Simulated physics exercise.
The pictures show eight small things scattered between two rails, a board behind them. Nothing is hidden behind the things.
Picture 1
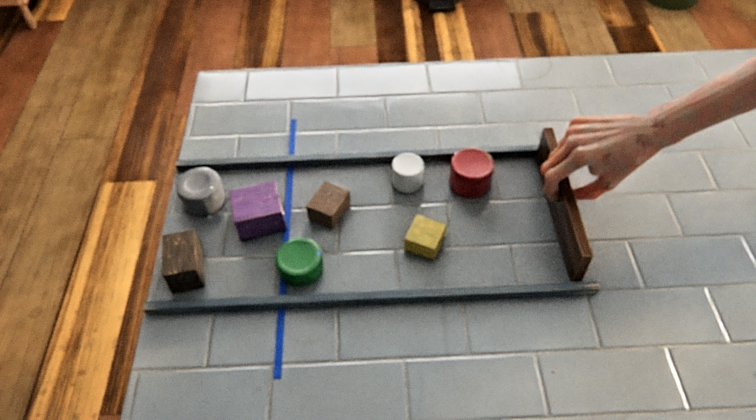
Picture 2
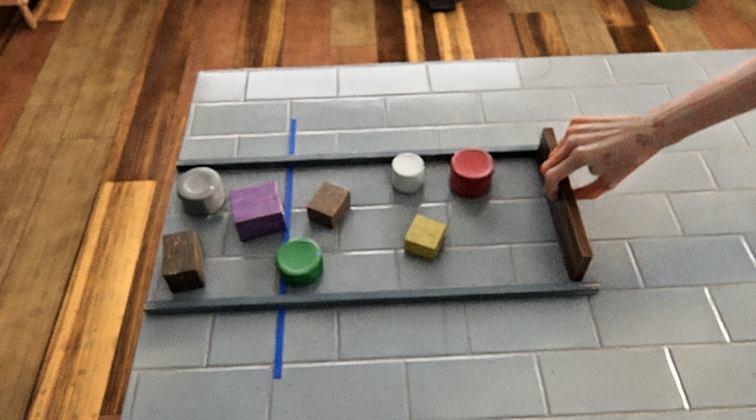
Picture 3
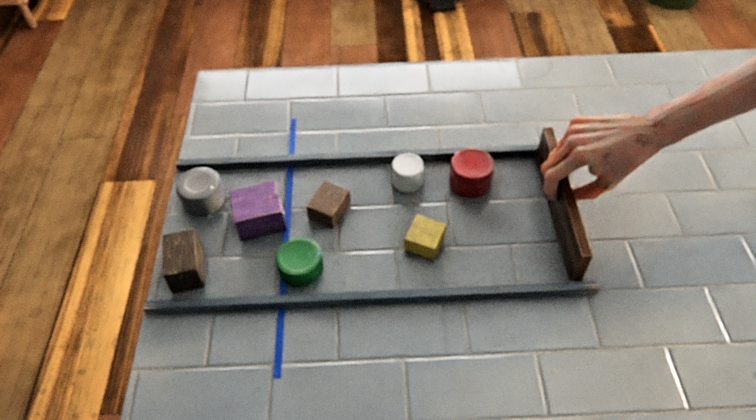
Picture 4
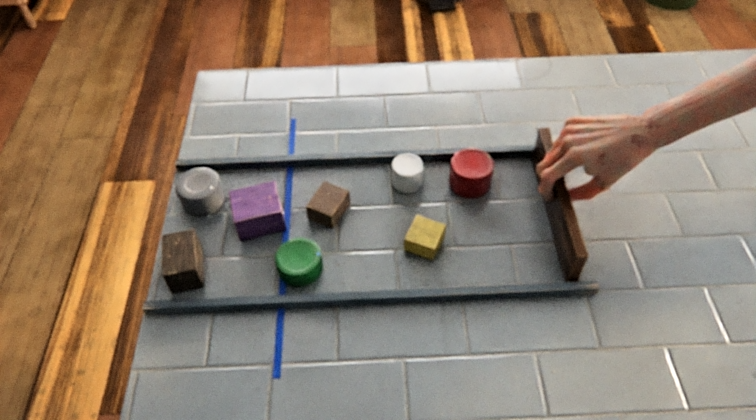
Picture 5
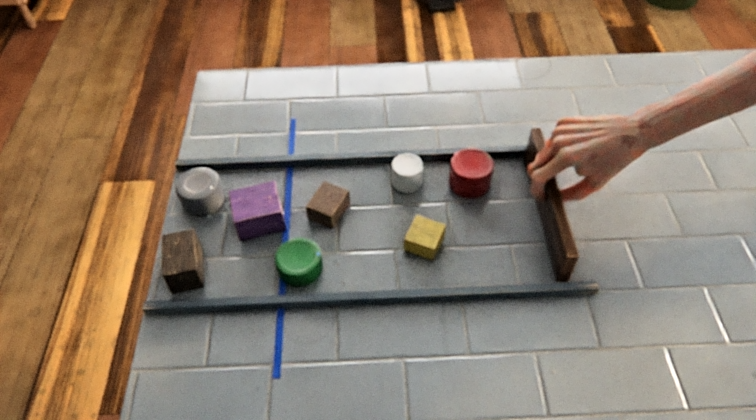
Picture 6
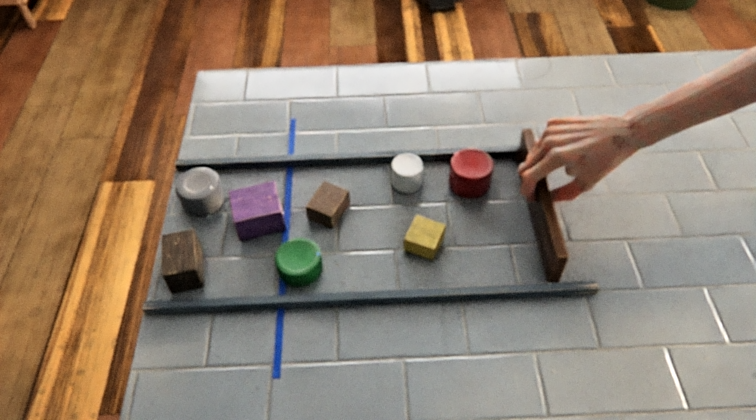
On a grey tiled surface, a hand held a dark wooden board upright behind eight small blocks and round pieces between two rails, then slid it slightly left while the pieces stayed still.
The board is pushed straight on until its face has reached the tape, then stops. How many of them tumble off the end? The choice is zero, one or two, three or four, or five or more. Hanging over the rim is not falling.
Outcome: The number that fall off is zero.
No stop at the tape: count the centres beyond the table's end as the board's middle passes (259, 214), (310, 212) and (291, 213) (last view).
Place by place, 0, 0 and 0.
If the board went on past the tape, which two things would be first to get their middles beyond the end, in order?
Earliest first: The black block, then the grey lid.
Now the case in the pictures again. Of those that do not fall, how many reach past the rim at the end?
It comes to 0.
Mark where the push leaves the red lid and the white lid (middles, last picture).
The red lid at (267, 181), the white lid at (236, 172).
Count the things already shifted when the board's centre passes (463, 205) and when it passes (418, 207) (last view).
By then 2, and 3.
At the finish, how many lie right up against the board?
The number is 3.
Early on, none off yet; black block at rest near (183, 261); grey lid at rest near (200, 192); purple block at rest near (257, 211).
Finally, the number that fall off is zero.
